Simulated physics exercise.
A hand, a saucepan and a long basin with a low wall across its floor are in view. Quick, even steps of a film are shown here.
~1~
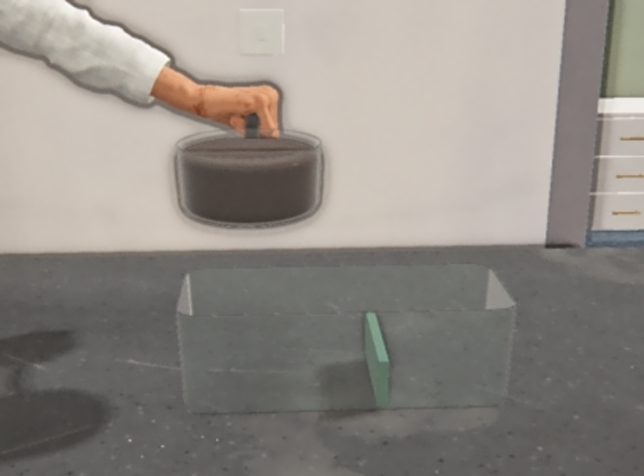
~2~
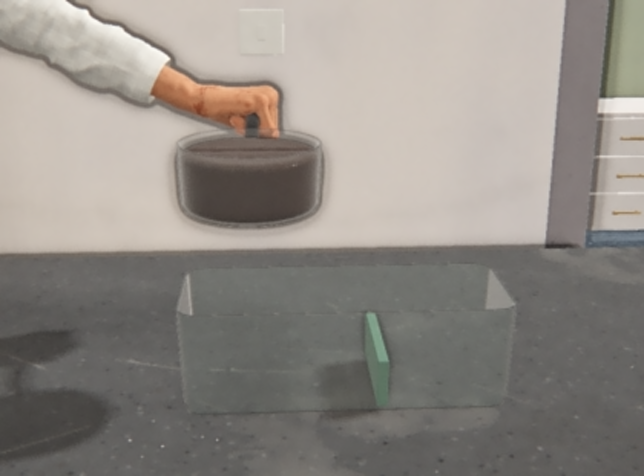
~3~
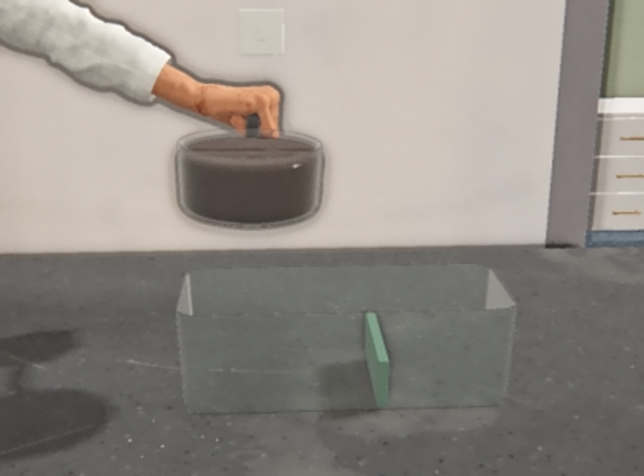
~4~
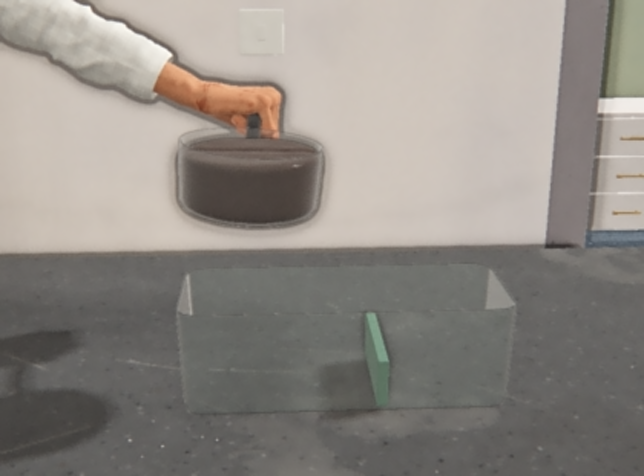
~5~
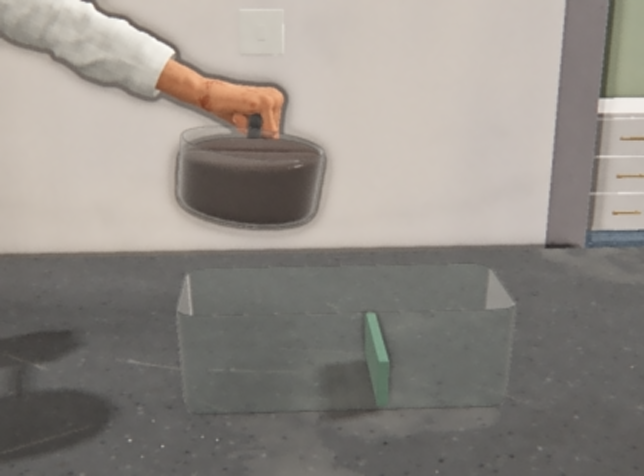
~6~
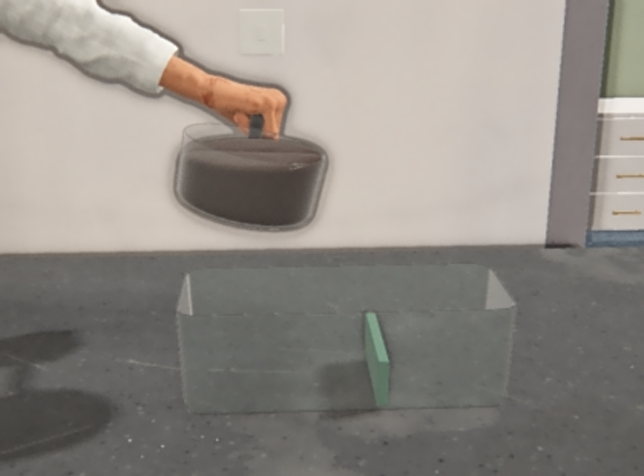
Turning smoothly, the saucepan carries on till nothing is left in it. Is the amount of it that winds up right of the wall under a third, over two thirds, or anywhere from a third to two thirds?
I expect what gathers right of the wall to fall within one third to two thirds.
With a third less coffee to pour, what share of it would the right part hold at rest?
About 30 percent.
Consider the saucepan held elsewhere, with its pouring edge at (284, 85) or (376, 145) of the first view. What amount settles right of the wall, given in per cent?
About 30 % the first time, about 90 % the second.
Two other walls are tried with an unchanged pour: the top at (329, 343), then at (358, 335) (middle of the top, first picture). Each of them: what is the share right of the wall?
90 per cent first, then 70 per cent.
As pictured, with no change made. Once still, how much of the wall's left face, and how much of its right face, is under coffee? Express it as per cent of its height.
About 30 left, about 50 right.
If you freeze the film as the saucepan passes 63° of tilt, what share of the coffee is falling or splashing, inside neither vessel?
Roughly 30 %.
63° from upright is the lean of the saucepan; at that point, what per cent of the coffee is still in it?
Some 55 in a hundred has yet to spill out.
A moment on, the saucepan is tipped part way and 55 per cent is still to pour, 4 is left of the wall and 10 right of it.
Next, the saucepan is tipped on its side and 13 per cent is still to pour, 25 is left of the wall and 54 right of it.
Then the saucepan is tipped on its side and 2 per cent is still to pour, 41 is left of the wall and 54 right of it.
Later the saucepan is tipped on its side and 0 per cent is still to pour, 45 is left of the wall and 54 right of it.
In the end 45 per cent lies left of the wall, 54 right of it and 1 outside.
